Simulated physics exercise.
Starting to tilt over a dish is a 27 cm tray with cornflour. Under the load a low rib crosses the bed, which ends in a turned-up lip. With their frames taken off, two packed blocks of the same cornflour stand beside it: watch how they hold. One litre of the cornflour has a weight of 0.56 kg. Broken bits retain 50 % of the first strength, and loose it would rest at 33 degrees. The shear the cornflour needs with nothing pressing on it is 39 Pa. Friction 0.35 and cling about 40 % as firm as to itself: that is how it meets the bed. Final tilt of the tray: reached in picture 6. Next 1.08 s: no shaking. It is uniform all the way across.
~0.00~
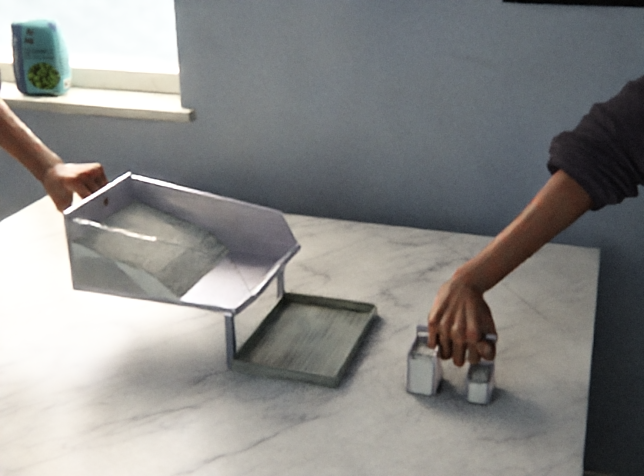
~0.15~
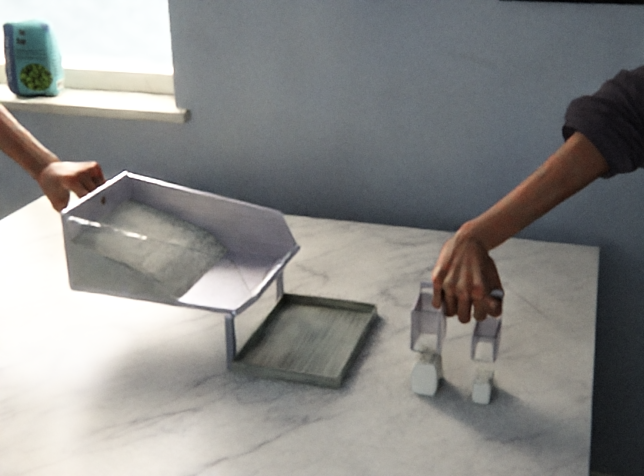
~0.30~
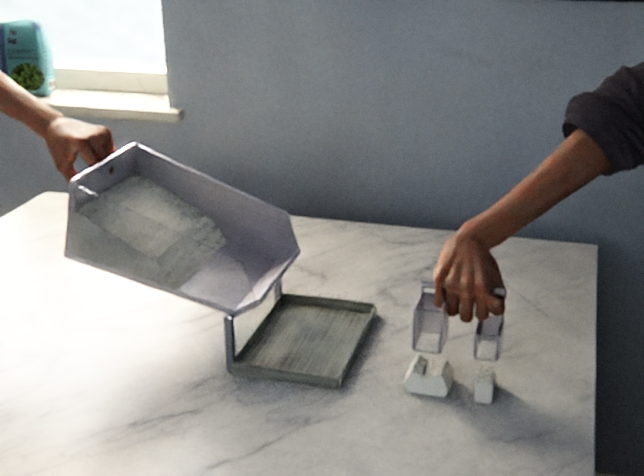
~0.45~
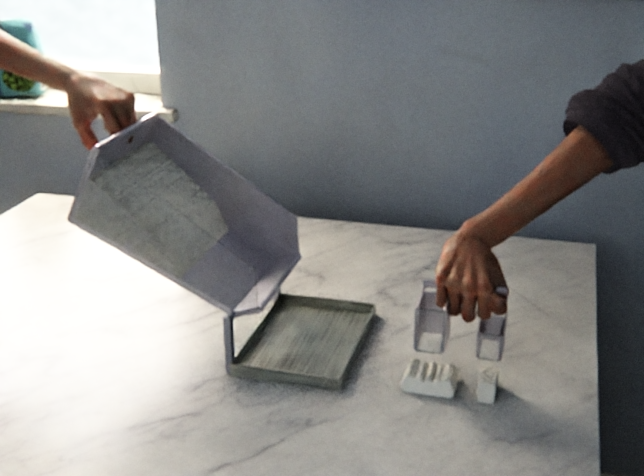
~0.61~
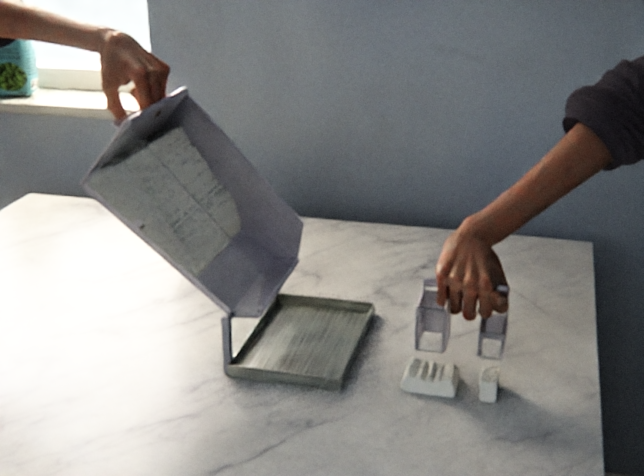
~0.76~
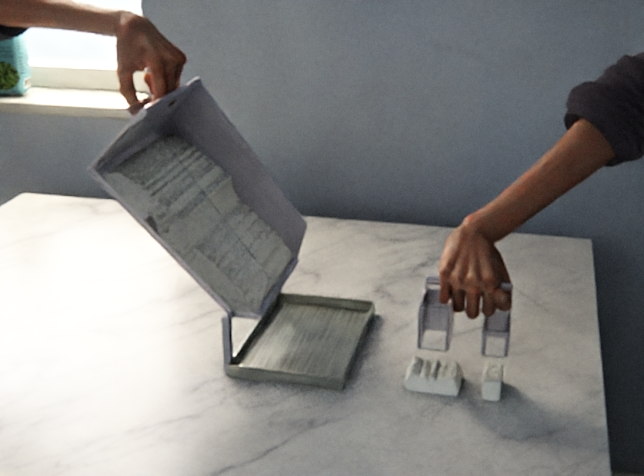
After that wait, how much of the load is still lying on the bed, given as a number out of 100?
About 36 out of 100.
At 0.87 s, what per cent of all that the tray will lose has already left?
Around 30 out of 100.
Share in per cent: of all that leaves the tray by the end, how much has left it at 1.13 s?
Close to 90 in a hundred.
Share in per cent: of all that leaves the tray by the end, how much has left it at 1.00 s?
80 %.
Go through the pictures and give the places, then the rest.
Top of the high end at (68, 216), tilt 0 degrees; leading edge of the cornflour at (176, 296); blocks stand 5.7 cm, 3.1 cm (left to right), in the first frame.
Top of the high end at (66, 215), tilt 1 degrees; leading edge of the cornflour at (175, 297); blocks stand 5.1 cm, 3.1 cm (left to right), in the second frame.
Top of the high end at (76, 184), tilt 13 degrees; leading edge of the cornflour at (175, 286); blocks stand 3.4 cm, 3.1 cm (left to right), in the third frame.
Top of the high end at (98, 152), tilt 26 degrees; leading edge of the cornflour at (178, 278); blocks stand 2.8 cm, 3.1 cm (left to right), in the fourth frame.
Top of the high end at (130, 126), tilt 40 degrees; leading edge of the cornflour at (194, 277); blocks stand 2.7 cm, 3.1 cm (left to right), in the fifth frame.
Top of the high end at (146, 115), tilt 46 degrees; leading edge of the cornflour at (253, 308); blocks stand 2.7 cm, 3.1 cm (left to right), in the sixth frame.
After 0.87 s, the tilt is 46 degrees and 81 % is on the bed.
After 1.00 s, the tilt is 46 degrees and 52 % is on the bed.
After 1.13 s, the tilt is 46 degrees and 40 % is on the bed.
After 1.26 s, the tilt is 46 degrees and 36 % is on the bed.
After 1.80 s, at the end, the tilt is 46 degrees and 36 % is on the bed.
